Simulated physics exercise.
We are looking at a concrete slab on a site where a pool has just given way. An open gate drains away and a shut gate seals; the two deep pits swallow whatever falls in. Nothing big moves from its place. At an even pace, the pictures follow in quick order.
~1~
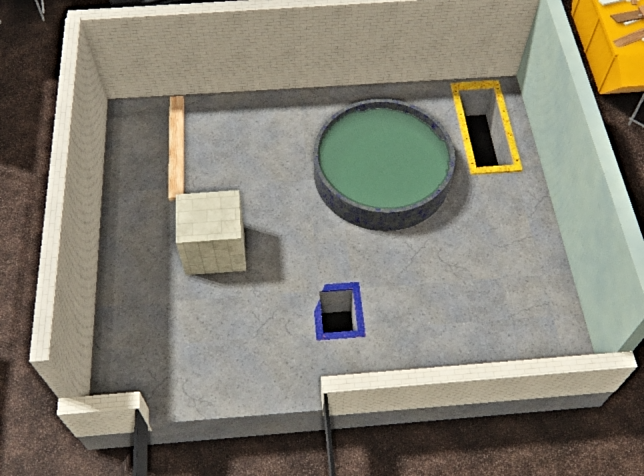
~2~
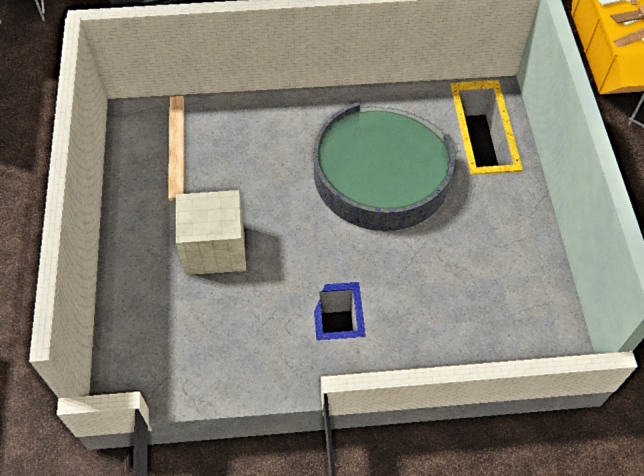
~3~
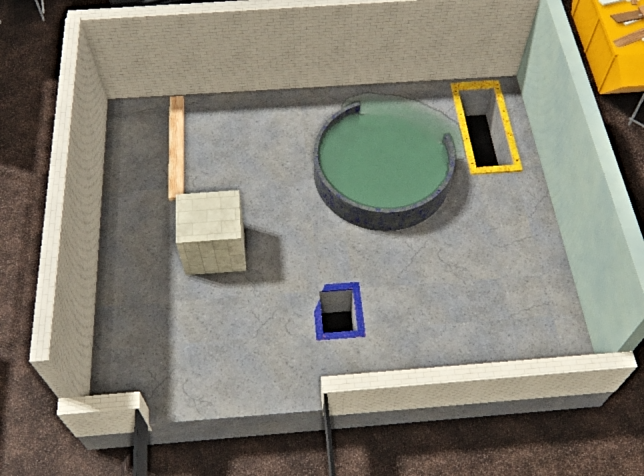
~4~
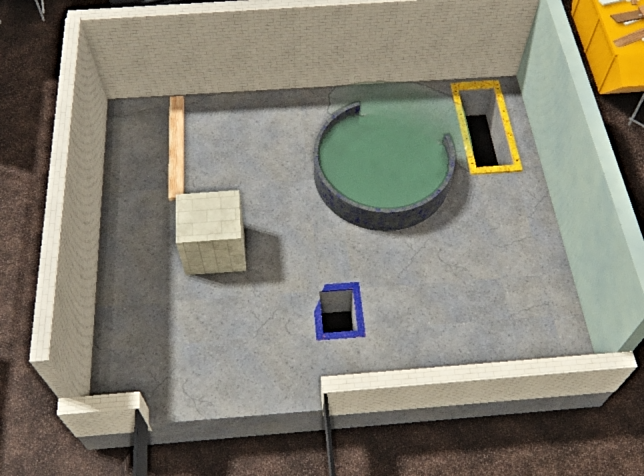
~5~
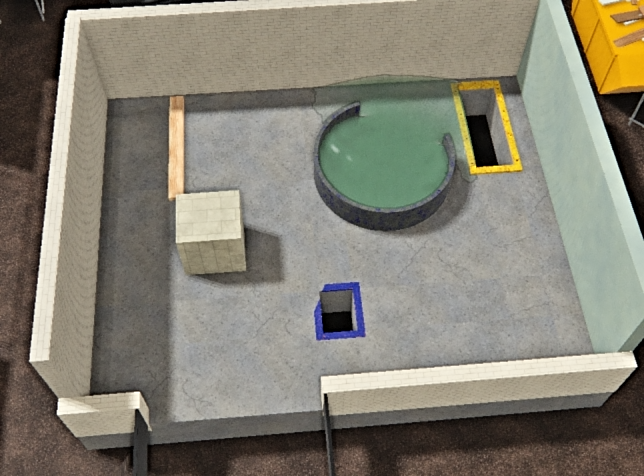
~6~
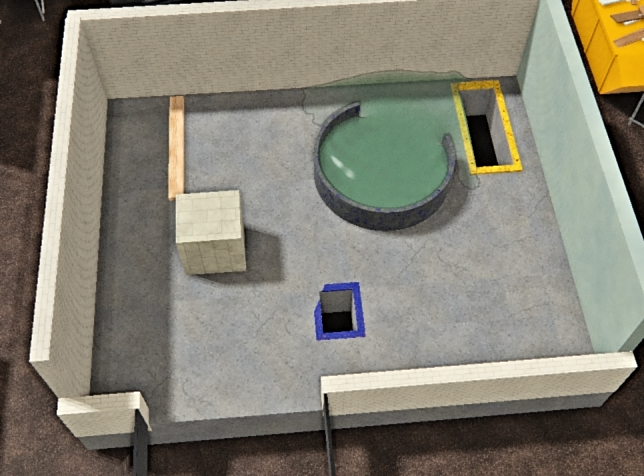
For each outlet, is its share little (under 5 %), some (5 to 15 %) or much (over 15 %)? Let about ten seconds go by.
Shares: The gate gets little; the blue pit gets little; the yellow pit gets much.
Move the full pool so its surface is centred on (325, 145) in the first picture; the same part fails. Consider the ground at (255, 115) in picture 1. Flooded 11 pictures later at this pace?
Answer: Flooded.
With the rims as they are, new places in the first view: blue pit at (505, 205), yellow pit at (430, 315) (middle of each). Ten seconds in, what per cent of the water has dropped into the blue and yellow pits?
Estimated shares - blue: 25 %; yellow: 2 %.
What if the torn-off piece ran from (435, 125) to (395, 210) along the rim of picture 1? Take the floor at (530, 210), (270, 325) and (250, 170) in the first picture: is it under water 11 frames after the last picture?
So the first one is drenched, the next left untouched, and the last left untouched.
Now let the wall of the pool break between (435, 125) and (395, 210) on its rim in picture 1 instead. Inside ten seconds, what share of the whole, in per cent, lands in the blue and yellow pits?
In percent: Blue 14, yellow 20.
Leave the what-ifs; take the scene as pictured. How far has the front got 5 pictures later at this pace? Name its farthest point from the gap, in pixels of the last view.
The wet edge reaches furthest near (252, 91).
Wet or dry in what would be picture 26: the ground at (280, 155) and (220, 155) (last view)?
In turn, the two spots are soaked and soaked.
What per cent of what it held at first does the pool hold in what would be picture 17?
That comes to some 44 per cent.
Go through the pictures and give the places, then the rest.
The first frame shows still water in the round tank at (384, 156).
In the second frame, the front is at (453, 150), out from the gap on the round tank's far side.
In the third frame, the front is at (348, 103), out from the gap on the round tank's far side.
In the fourth frame, the front is at (343, 86), out from the gap on the round tank's far side.
In the fifth frame, water pours out on the round tank's far side and has run to (318, 87).
In the sixth frame, the front is at (308, 88), out from the gap on the round tank's far side.
A moment on, water covers 10 % of the floor; the gate 0 %, the blue pit 0 %, the yellow pit 9 %.
Next, water covers 15 % of the floor; the gate 0 %, the blue pit 0 %, the yellow pit 20 %.
Then, water covers 30 % of the floor; the gate 0 %, the blue pit 0 %, the yellow pit 34 %.
Later, water covers 40 % of the floor; the gate 0 %, the blue pit 0 %, the yellow pit 45 %.
In the end, water covers 60 % of the floor; the gate 0 %, the blue pit 1 %, the yellow pit 49 %.
